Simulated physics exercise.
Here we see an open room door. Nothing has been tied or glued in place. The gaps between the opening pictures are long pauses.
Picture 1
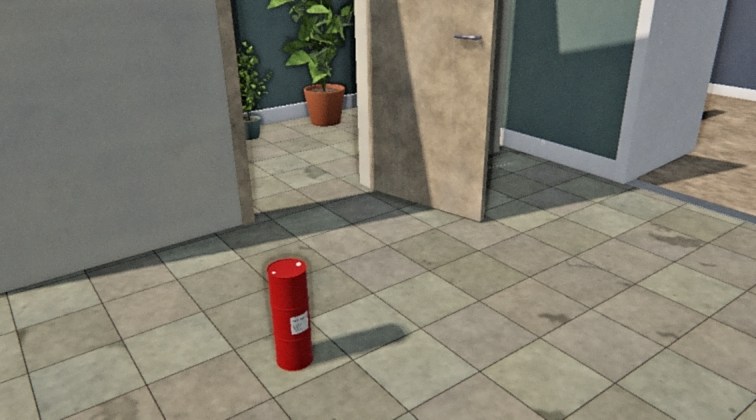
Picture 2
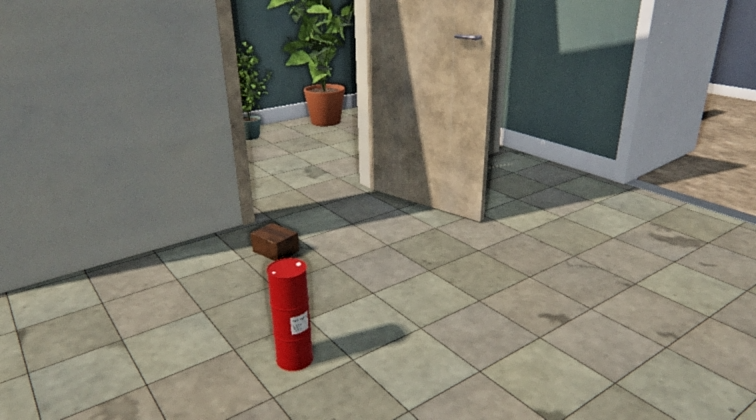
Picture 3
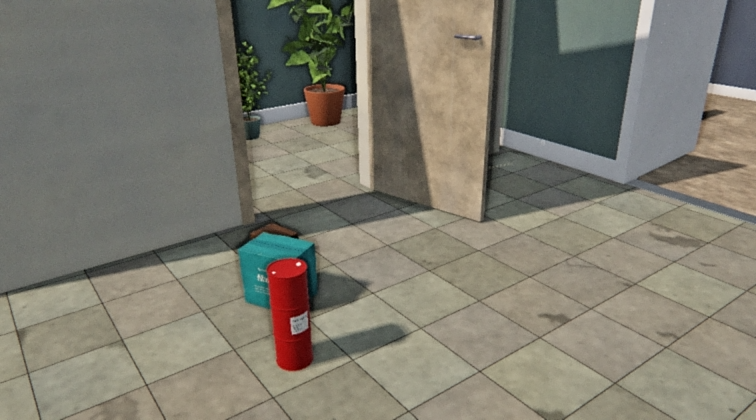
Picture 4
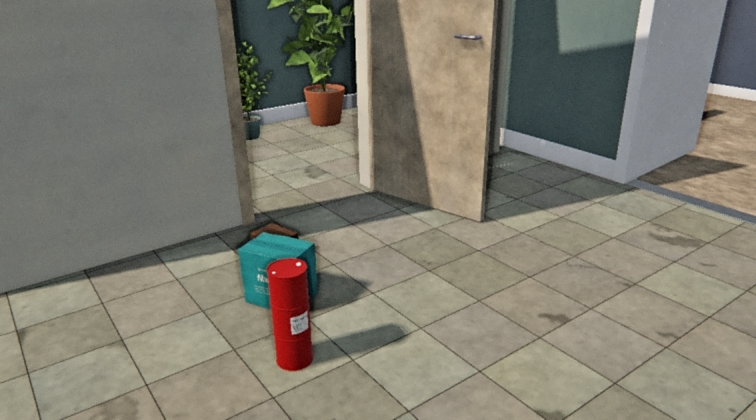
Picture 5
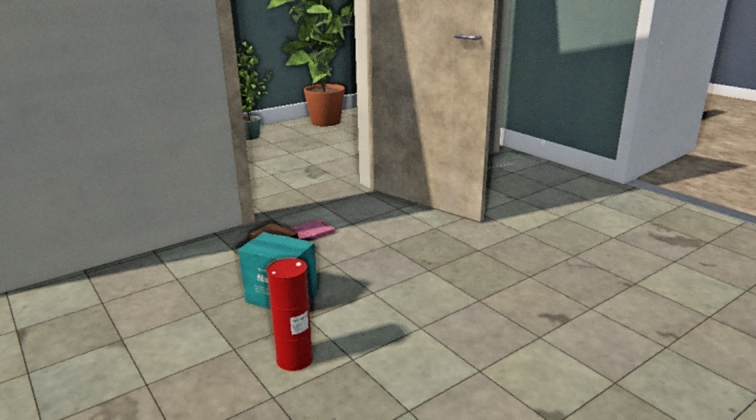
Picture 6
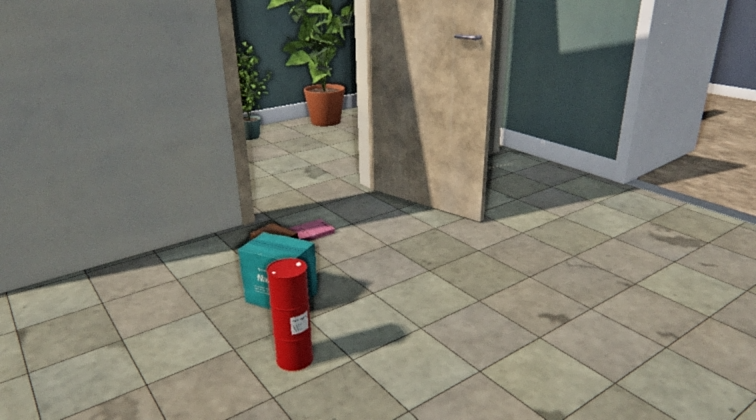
A room with a pale tiled floor is seen from a raised, fixed viewpoint, with a wooden door standing wide open and potted plants beyond the doorway. A red canister stands left of centre in the foreground, then a brown parcel appears behind it, followed by a turquoise box between them and a pink book behind the box. The door, the objects and the camera show no visible movement.
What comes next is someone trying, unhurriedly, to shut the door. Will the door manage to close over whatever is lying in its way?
The door ends up partly open.
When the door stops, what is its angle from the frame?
Angle: About 10°.
Then, 0.90 s past the last view, door at 78°.
Then, 1.60 s past the last view, door at 38°.
Then, 1.80 s past the last view, door at 27°; pink book displaced a little near (289, 230).
Then, 2.00 s past the last view, door at 16°; pink book displaced about its own width near (270, 226).
Finally, door at 11°; moved from the start, pink book; the other 3 still in place. Final places as the last picture's camera would see them, pink book near (262, 223).
